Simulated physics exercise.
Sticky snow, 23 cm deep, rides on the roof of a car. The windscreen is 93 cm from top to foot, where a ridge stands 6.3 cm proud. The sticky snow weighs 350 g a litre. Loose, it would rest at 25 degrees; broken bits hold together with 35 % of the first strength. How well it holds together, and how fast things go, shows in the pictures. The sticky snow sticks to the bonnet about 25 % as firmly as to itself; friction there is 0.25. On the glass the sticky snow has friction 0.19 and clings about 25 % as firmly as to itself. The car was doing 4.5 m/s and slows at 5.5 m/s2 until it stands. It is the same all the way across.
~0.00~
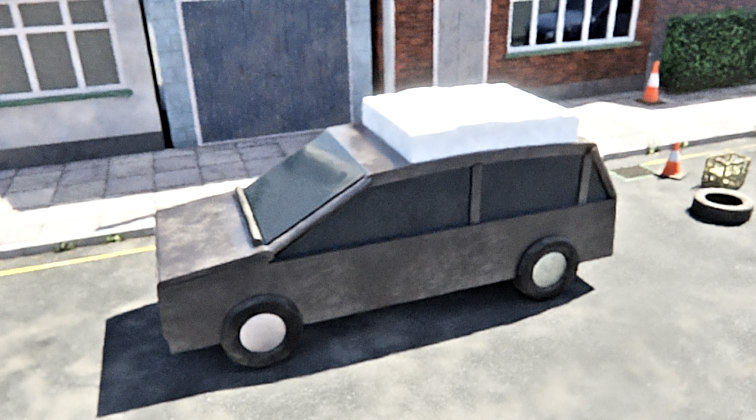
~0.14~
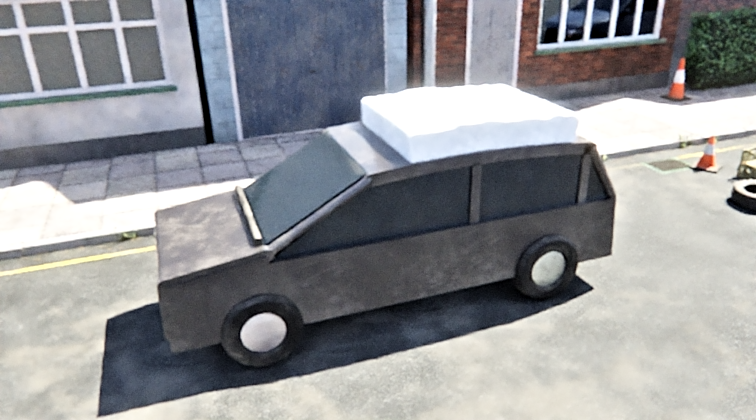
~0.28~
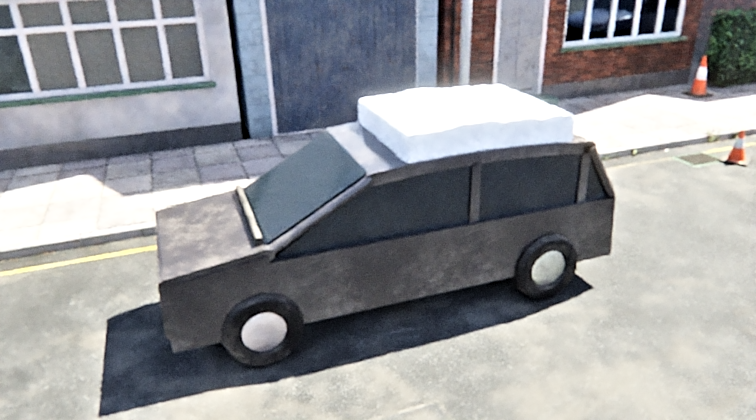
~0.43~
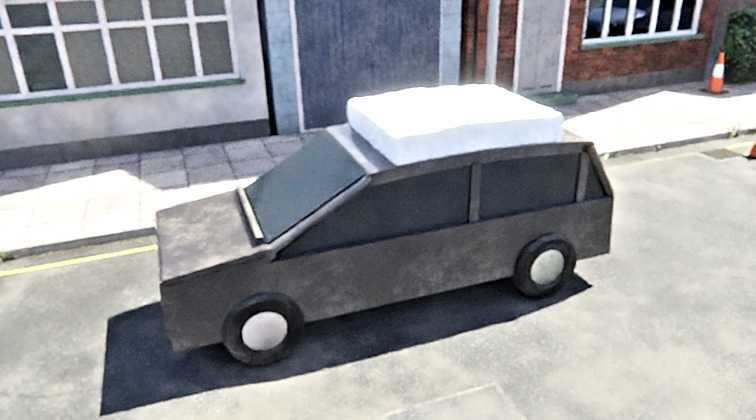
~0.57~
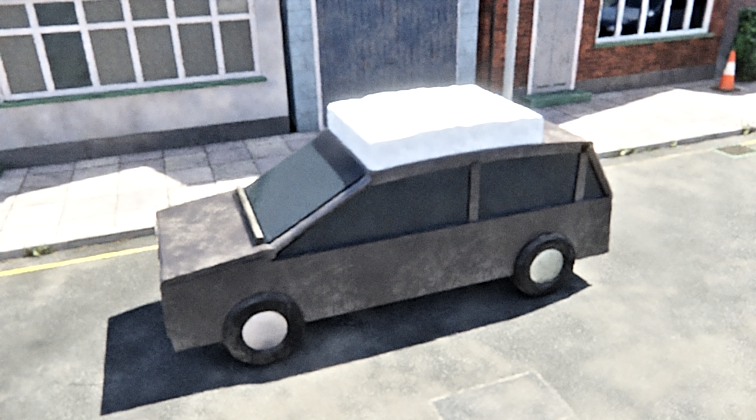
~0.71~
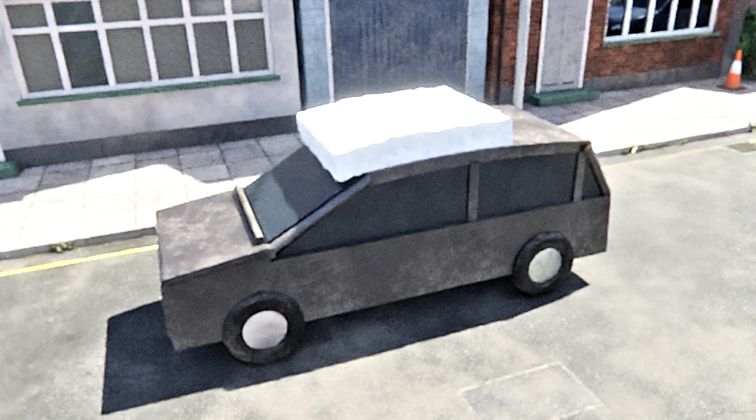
A thick white slab of snow slid forward along the roof of a dark car, slowly at first, then faster, until its front edge poked out over the windscreen, still in one piece.
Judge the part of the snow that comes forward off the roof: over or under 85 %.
Expect over 85 %.
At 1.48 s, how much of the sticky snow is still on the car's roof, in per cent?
Near 0 %.
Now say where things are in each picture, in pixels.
In the first frame, front end of the sticky snow at (412, 148).
In the second frame, front end of the sticky snow at (412, 148), its middle shifted 3 mm.
In the third frame, front end of the sticky snow at (408, 149), its middle shifted 3.3 cm.
In the fourth frame, front end of the sticky snow at (395, 153), its middle shifted 13 cm.
In the fifth frame, front end of the sticky snow at (372, 157), its middle shifted 32 cm.
In the sixth frame, front end of the sticky snow at (335, 162), its middle shifted 59 cm, 17 % of it past the top of the windscreen, in one piece.
By 1.06 s, 14 % of the snow is on the roof, 59 % on the glass, 27 % on the bonnet and none has gone off the nose.
By 1.48 s, none of the snow is on the roof, 5 % on the glass, 66 % on the bonnet and 29 % has gone off the nose.
By 1.90 s, none of the snow is on the roof, 3 % on the glass, 20 % on the bonnet and 77 % has gone off the nose.
By 2.32 s, none of the snow is on the roof, 3 % on the glass, 10 % on the bonnet and 87 % has gone off the nose.
By 2.90 s, at the end, none of the snow is on the roof, 3 % on the glass, 6 % on the bonnet and 90 % has gone off the nose.
